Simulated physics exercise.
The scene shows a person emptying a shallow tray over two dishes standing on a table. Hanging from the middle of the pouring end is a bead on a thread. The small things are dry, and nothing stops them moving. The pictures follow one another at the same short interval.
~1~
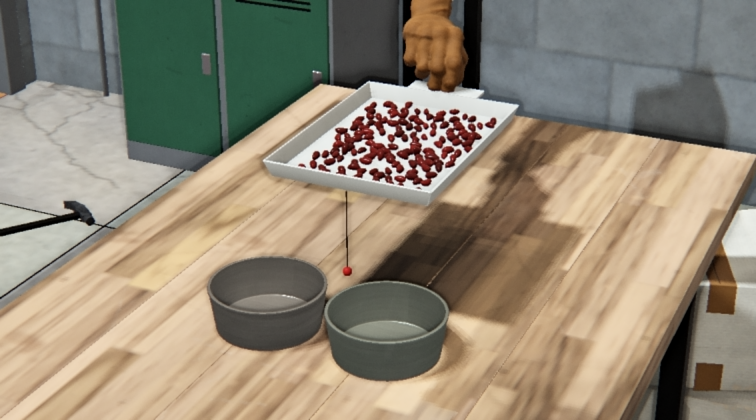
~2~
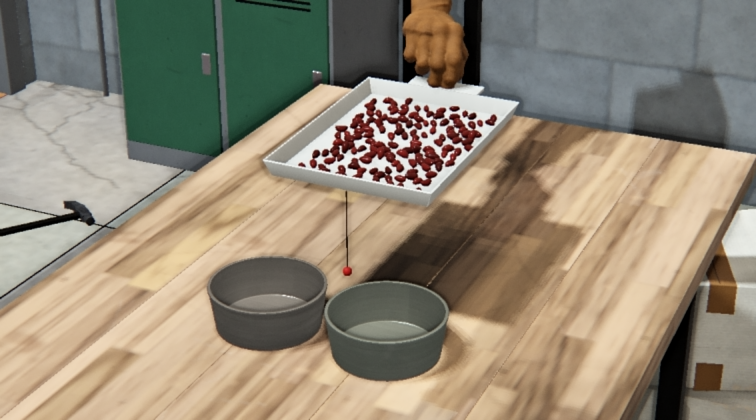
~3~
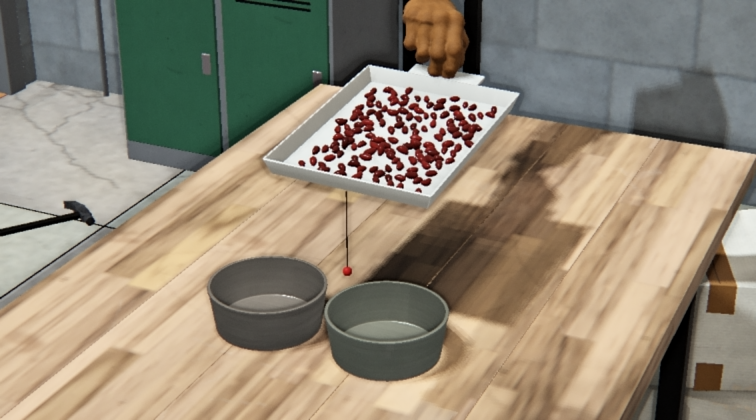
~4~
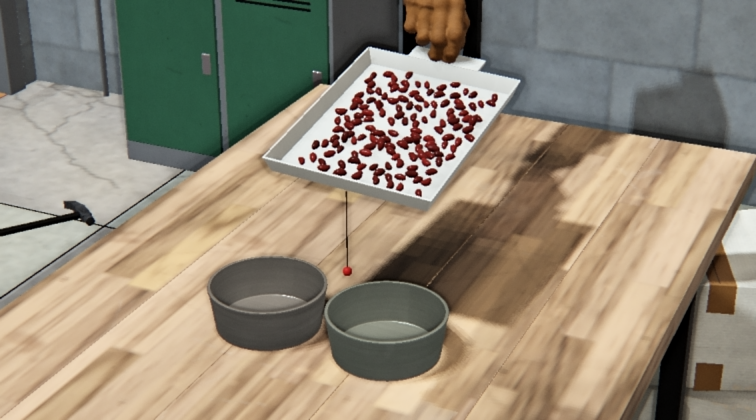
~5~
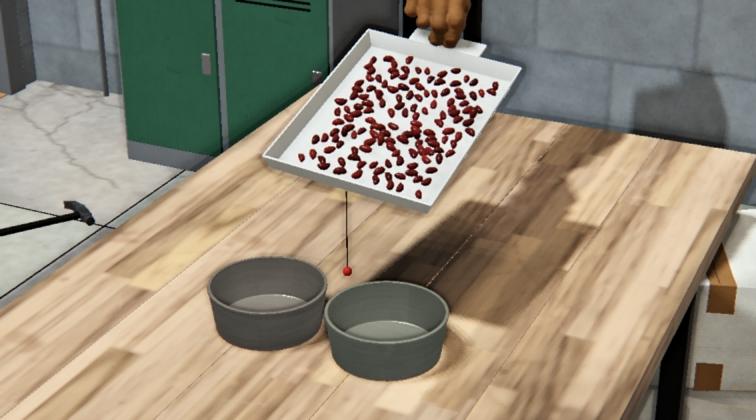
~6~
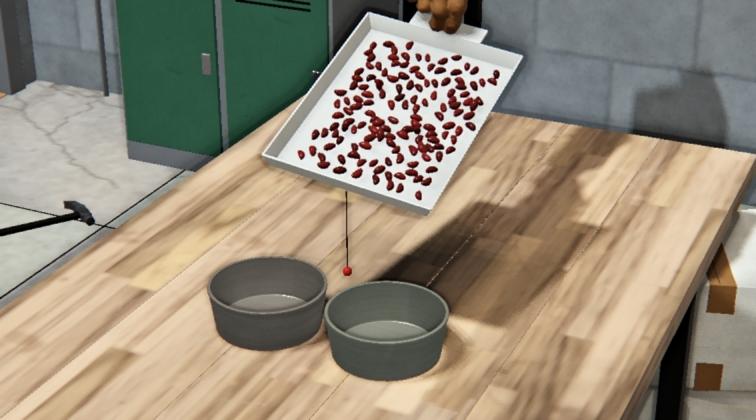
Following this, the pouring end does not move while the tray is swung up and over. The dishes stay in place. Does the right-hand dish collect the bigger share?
The right dish.
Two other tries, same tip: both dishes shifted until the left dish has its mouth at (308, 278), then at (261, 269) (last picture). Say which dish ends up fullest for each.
Answer, in order: The one to the right and the one to the right.
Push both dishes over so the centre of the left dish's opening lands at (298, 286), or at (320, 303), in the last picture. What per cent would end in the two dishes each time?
Trial 1 near 90 %, trial 2 near 70 %.
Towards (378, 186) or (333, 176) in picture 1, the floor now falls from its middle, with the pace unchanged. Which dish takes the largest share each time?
The first slope favours the dish to the right, the second the dish to the left.
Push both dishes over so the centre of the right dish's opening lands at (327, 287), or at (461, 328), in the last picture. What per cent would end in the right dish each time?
Close to 10 in a hundred, then close to 40 in a hundred.
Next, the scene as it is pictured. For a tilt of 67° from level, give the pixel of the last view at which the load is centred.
The centre of the load shows up near (404, 183) in the last view.
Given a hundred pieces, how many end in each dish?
Per hundred pieces, the left dish ends with about 0 and the right dish with about 90.
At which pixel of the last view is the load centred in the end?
Centre at rest, last view: Approx. (398, 345).
Soon after the last picture, tray tipped steeply; nearly all on the tray; a stray few in the right dish; a small part in the air.
A little later, tray tipped past a quarter turn; a small part on the tray; most in the right dish; a small part outside both; a small part in the air.
Later still, tray tipped past a quarter turn; nearly all in the right dish; a small part outside both.
At rest, tray tipped past a quarter turn; nearly all in the right dish; none in the left dish; a small part outside both.
